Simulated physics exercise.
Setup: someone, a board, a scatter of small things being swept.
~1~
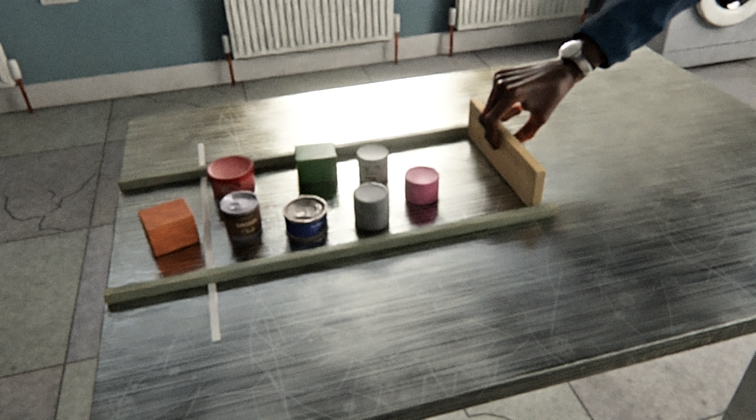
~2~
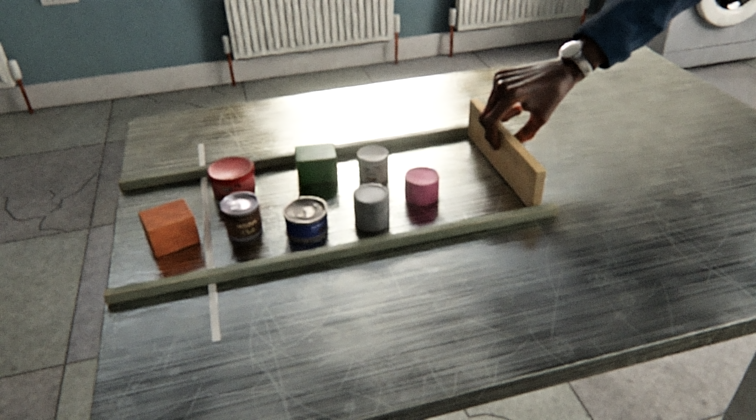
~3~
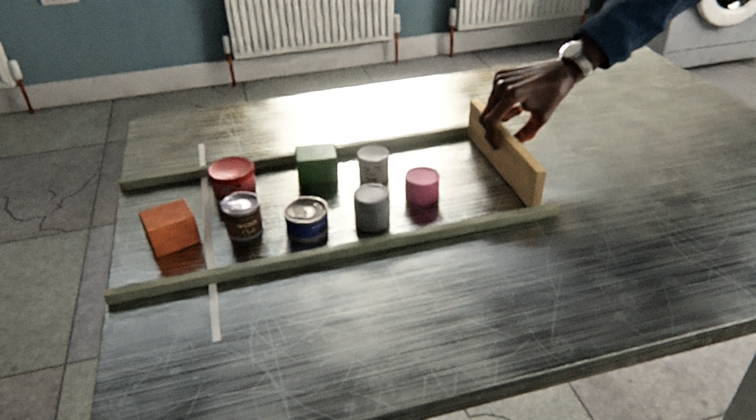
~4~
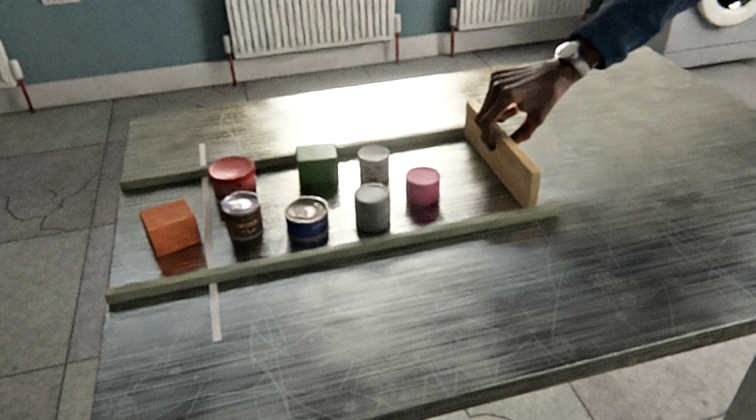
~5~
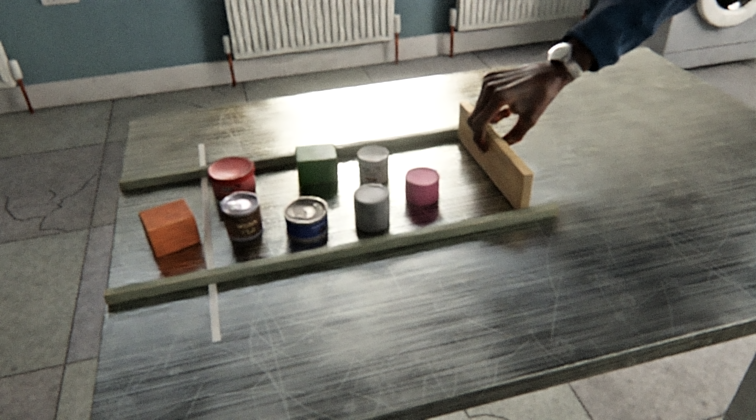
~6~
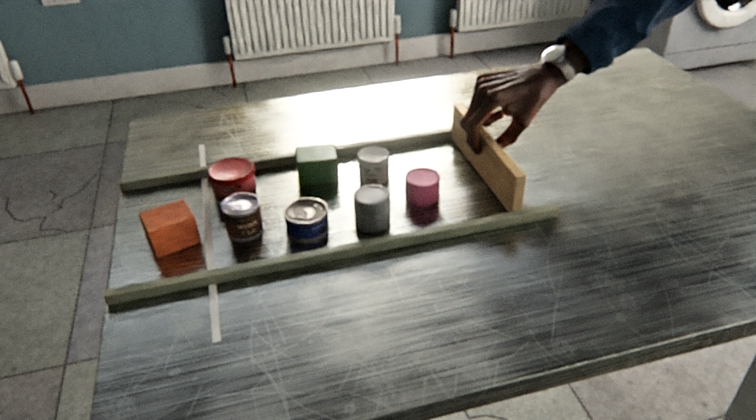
On a scratched metal table, small tubs, tins and blocks sat scattered between two rails while a hand held a wooden board still at the right, then slid it slightly left toward them.
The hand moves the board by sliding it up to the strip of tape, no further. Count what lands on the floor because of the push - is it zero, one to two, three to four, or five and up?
Table keeps every one.
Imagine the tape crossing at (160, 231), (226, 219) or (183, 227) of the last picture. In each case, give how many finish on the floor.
Try by try, 4, 0 and 1.
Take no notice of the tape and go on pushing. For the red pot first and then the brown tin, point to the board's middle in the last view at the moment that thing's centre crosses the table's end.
For the red pot at (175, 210), for the brown tin at (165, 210).
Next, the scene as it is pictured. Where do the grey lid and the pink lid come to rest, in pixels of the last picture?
The grey lid at (188, 255), the pink lid at (188, 225).
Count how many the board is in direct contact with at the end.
I count 4 of them.
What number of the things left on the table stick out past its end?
Looks like 1 of them.
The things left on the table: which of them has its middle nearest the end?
The one you want is the orange block.
Early on, none off yet; orange block at rest near (170, 228); red pot at rest near (234, 182); brown tin at rest near (243, 217).
A while later, none off yet; orange block at rest near (169, 228); red pot at rest near (231, 182); brown tin travelled about its own width near (212, 218).
Finally, the number that fall off is zero.
